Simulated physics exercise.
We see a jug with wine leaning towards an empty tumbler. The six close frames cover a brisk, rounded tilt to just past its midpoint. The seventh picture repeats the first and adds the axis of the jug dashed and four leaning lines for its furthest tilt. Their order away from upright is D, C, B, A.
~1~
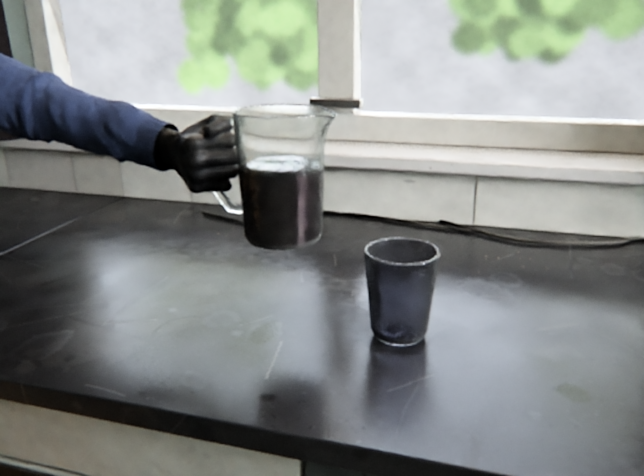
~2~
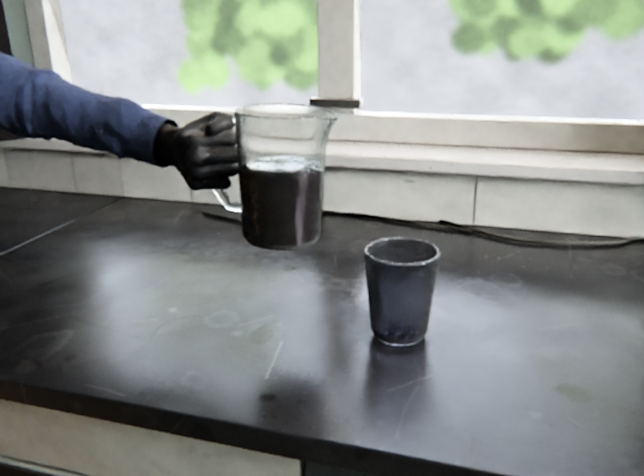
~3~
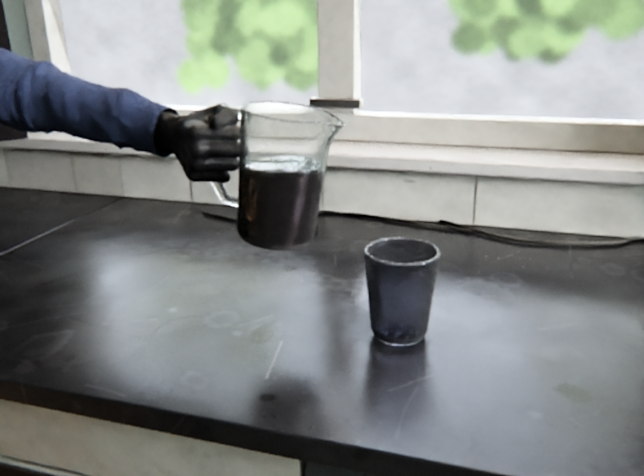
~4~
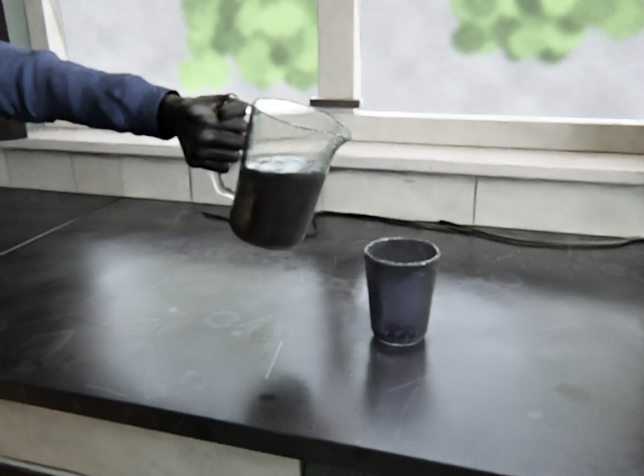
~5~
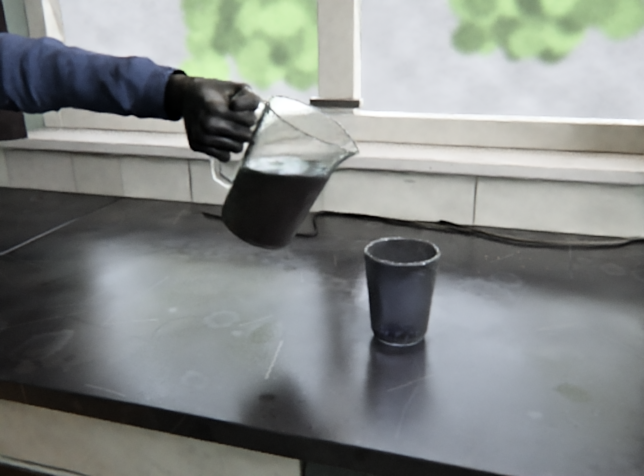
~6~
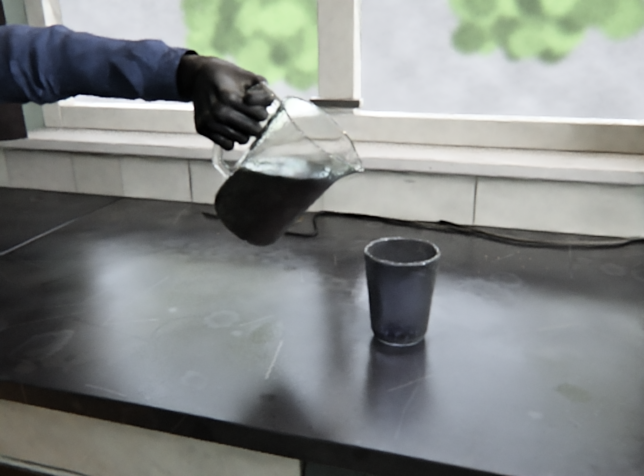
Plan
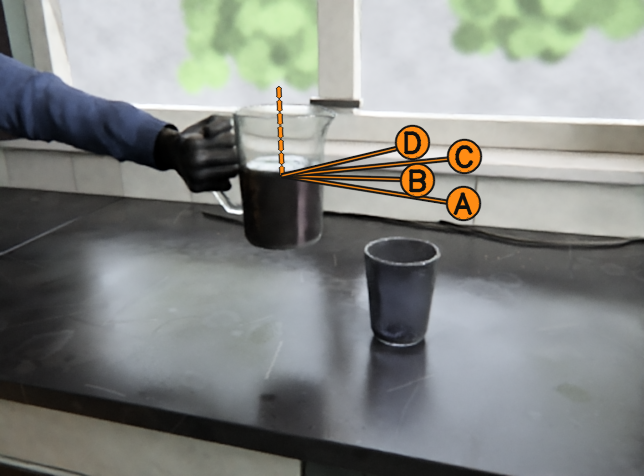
A hand in a black glove or with very dark skin, its arm in a blue sleeve reaching from the left, holds a clear jug of dark liquid above a black countertop by a window, seen from slightly above. A dark tumbler stands to the right, with blurred greenery outside. The hand tilts the jug rightward, slowly then more steeply, while the view stays still.
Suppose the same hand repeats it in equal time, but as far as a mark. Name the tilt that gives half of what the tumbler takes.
Mark D.
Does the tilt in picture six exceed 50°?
No.
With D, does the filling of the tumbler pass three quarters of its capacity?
No.
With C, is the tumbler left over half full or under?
Over.
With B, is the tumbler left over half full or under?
Over.
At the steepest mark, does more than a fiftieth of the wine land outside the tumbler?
Yes.
On the marked copy, A at (446, 202); B at (399, 179); C at (447, 159); D at (396, 148).
With A, the tumbler ends with about 69 % of what it can hold; 32 % of the wine is spilt.
With B, the tumbler ends with about 77 % of what it can hold; 13 % of the wine is spilt.
With C, the tumbler ends with about 73 % of what it can hold.
With D, the tumbler ends with about 52 % of what it can hold.
